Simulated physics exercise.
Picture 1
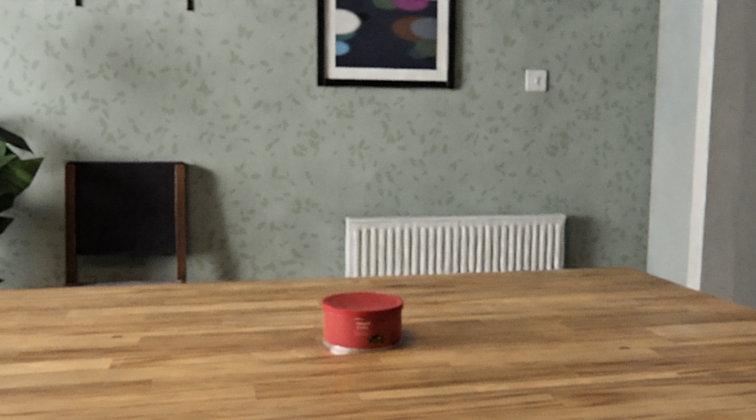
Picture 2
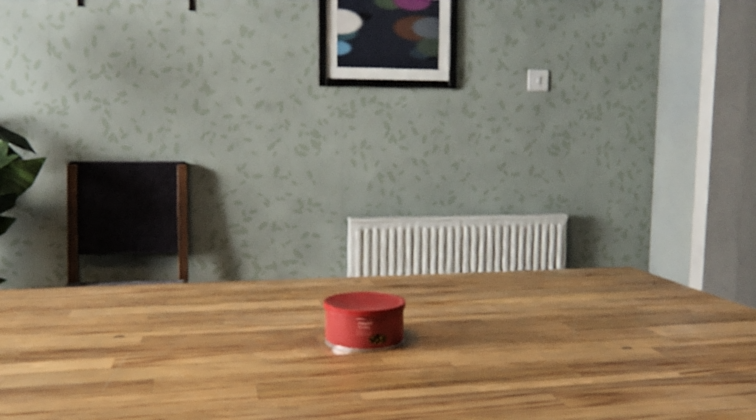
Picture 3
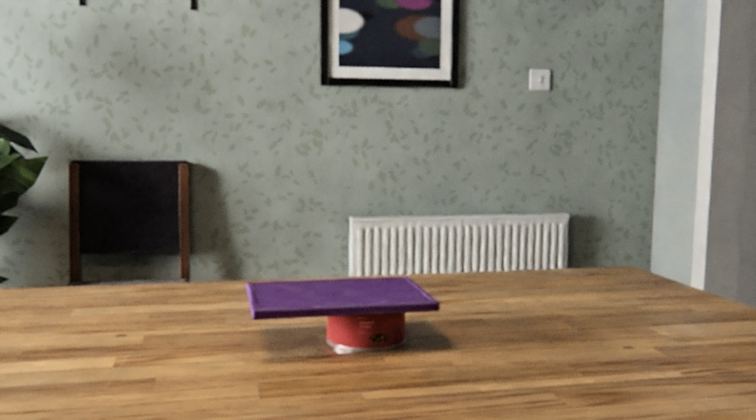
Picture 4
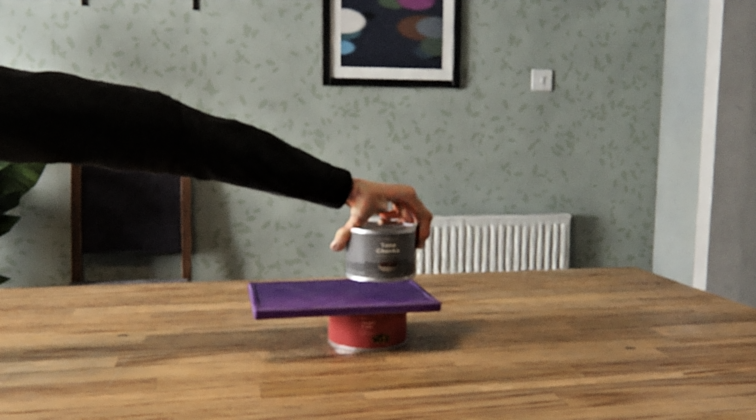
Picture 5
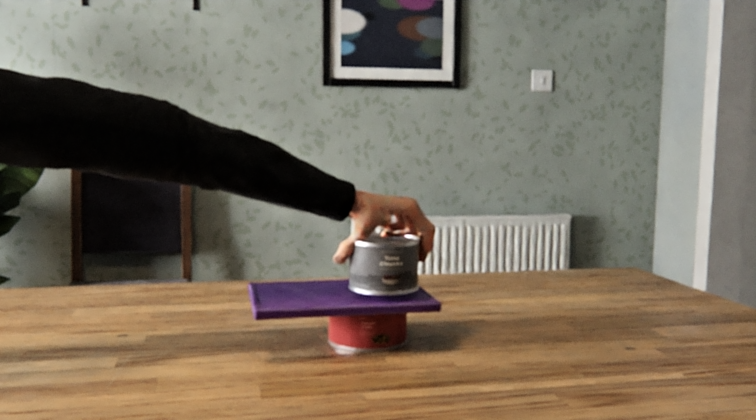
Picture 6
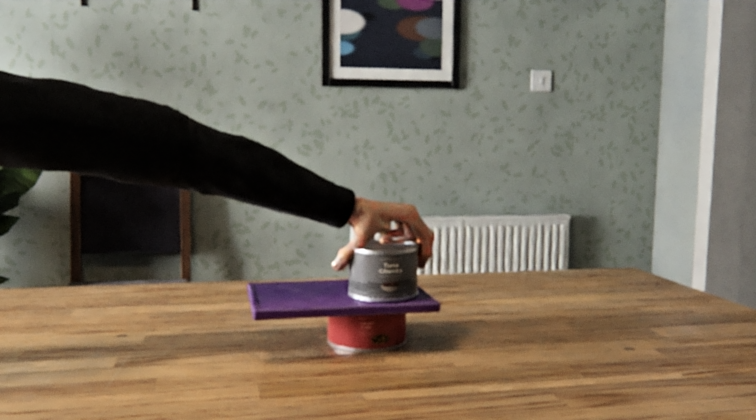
On a wooden table, a purple board appears atop a red tub and a hand lowers a grey tub onto it.
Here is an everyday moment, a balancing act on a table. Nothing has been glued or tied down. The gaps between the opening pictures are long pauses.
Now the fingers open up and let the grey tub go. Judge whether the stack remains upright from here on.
The result: No fall.
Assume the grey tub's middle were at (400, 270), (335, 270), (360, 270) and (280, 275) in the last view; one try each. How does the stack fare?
Try 1: Stable; try 2: Stable; try 3: Stable; try 4: Collapse.
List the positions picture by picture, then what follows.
In the first picture, the last thing is not in view yet; red tub (363, 321).
In the second picture, the last thing is not in view yet; red tub (365, 321).
In the third picture, the last thing is not in view yet; red tub (366, 320).
The fourth picture shows on its way; grey tub (381, 250); red tub (368, 320).
The fifth picture shows on its way; grey tub (384, 263); red tub (368, 320).
The sixth picture shows in place under the hand; grey tub (383, 269); red tub (367, 321).
Then, 0.20 s after the last picture, nothing has stirred.
Then, 0.60 s after the last picture, grey tub resting near (383, 270).
At rest, all 3 in place. Seen from the same camera at the end, grey tub near (383, 270). The stack keeps its balance.
